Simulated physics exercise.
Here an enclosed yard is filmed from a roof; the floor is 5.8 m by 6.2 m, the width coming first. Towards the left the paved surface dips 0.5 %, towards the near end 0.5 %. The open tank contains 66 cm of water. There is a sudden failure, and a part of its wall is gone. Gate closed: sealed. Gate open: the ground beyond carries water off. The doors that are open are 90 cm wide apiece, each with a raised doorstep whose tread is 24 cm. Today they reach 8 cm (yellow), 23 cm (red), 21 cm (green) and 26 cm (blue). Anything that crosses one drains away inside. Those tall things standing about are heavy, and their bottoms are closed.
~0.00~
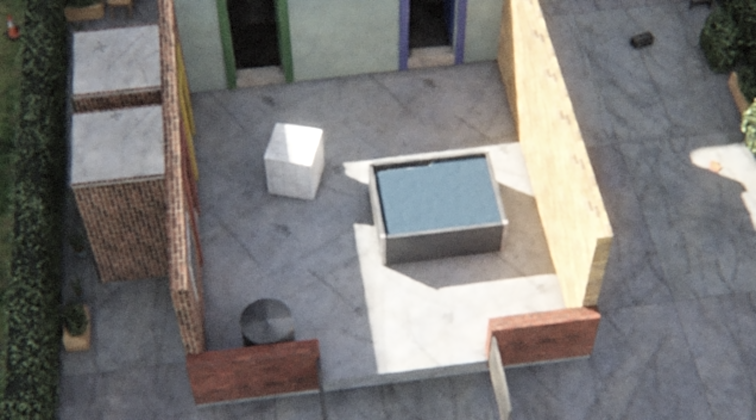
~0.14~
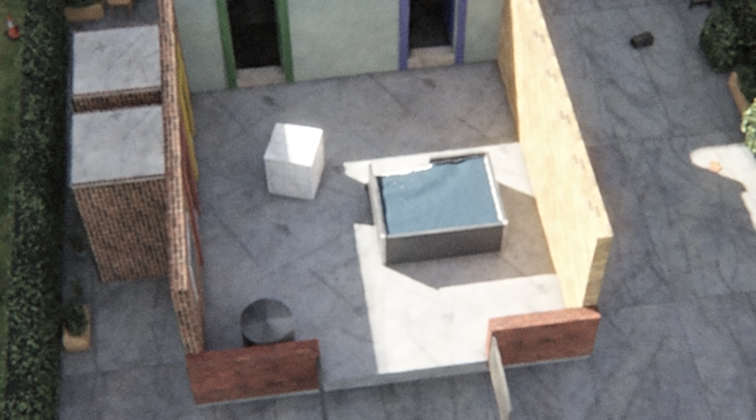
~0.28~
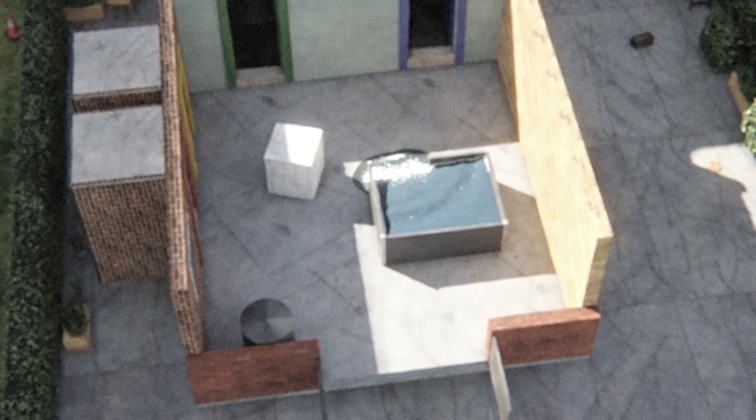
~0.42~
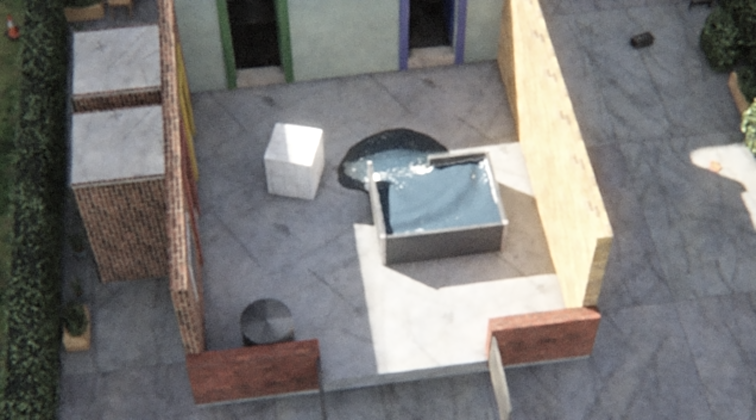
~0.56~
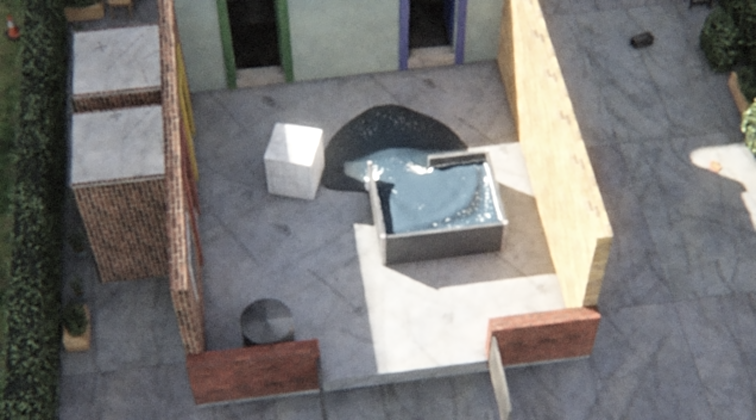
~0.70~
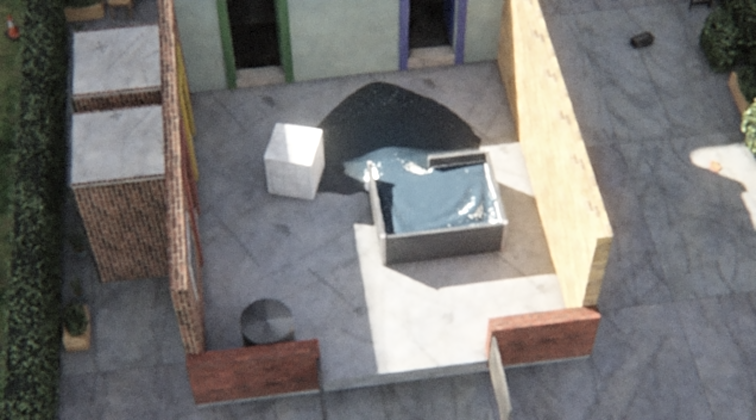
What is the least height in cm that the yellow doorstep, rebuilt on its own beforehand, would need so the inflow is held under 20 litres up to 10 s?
Around 9 cm would be enough.
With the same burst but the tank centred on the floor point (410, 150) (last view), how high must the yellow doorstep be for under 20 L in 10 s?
It should be around 12.0 cm high.
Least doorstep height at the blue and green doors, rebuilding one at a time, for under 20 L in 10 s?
About 15 cm at blue and about 11.5 cm at green.
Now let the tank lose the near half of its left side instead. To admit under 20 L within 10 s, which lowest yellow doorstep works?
The answer is some 5.5 cm.
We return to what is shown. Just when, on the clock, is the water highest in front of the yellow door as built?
Peak: Close to 4.0 s.
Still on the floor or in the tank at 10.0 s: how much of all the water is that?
Remaining share: Around 92 %.
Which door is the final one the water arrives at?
The red door.
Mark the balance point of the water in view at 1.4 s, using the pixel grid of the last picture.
Roughly (411, 182).
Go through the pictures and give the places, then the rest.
The first picture shows still water, 66 cm deep, in the open tank at (436, 196); the yellow door at (187, 117) is dry.
In the second picture, water pours out on the far side and has run 0.3 m, to a hidden place; about 9 cm deep outside, 66 cm at the back.
In the third picture, water pours out on the far side and has run 0.8 m, to (396, 154); about 10 cm deep outside, 66 cm at the back.
In the fourth picture, water pours out on the far side and has run 1.3 m, to (382, 135); about 7 cm deep outside, 64 cm at the back.
In the fifth picture, the front is at (374, 111), 1.9 m from the gap on the far side; 3.4 m2 of floor is wet, 56 cm left at the back.
In the sixth picture, the front is at (370, 87), 2.5 m from the gap on the far side; 4.9 m2 of floor is wet, 57 cm left at the back; the yellow door at (187, 117), 3.8 m from the gap, is still 2.1 m from the nearest water.
After 1.4 s water covers 25 % of the floor, deepest (35 cm) near (395, 186); it has not reached the yellow door.
After 3.0 s water covers 40 % of the floor, deepest (28 cm) near (191, 95); 8 cm at the yellow door, 0 litres in over its 8 cm doorstep.
After 10.0 s water covers 95 % of the floor, deepest (12 cm) near (207, 342); 8 cm at the yellow door, 33 litres in over its 8 cm doorstep.
At the yellow door as built, the water arrived by 2.7 s and peaked near 12 cm at 4.0 s.
With a doorstep of 8 cm, 33 litres would have come in within the 10 s; with 11 cm, 8 litres. So under 20 litres takes about 9 cm.
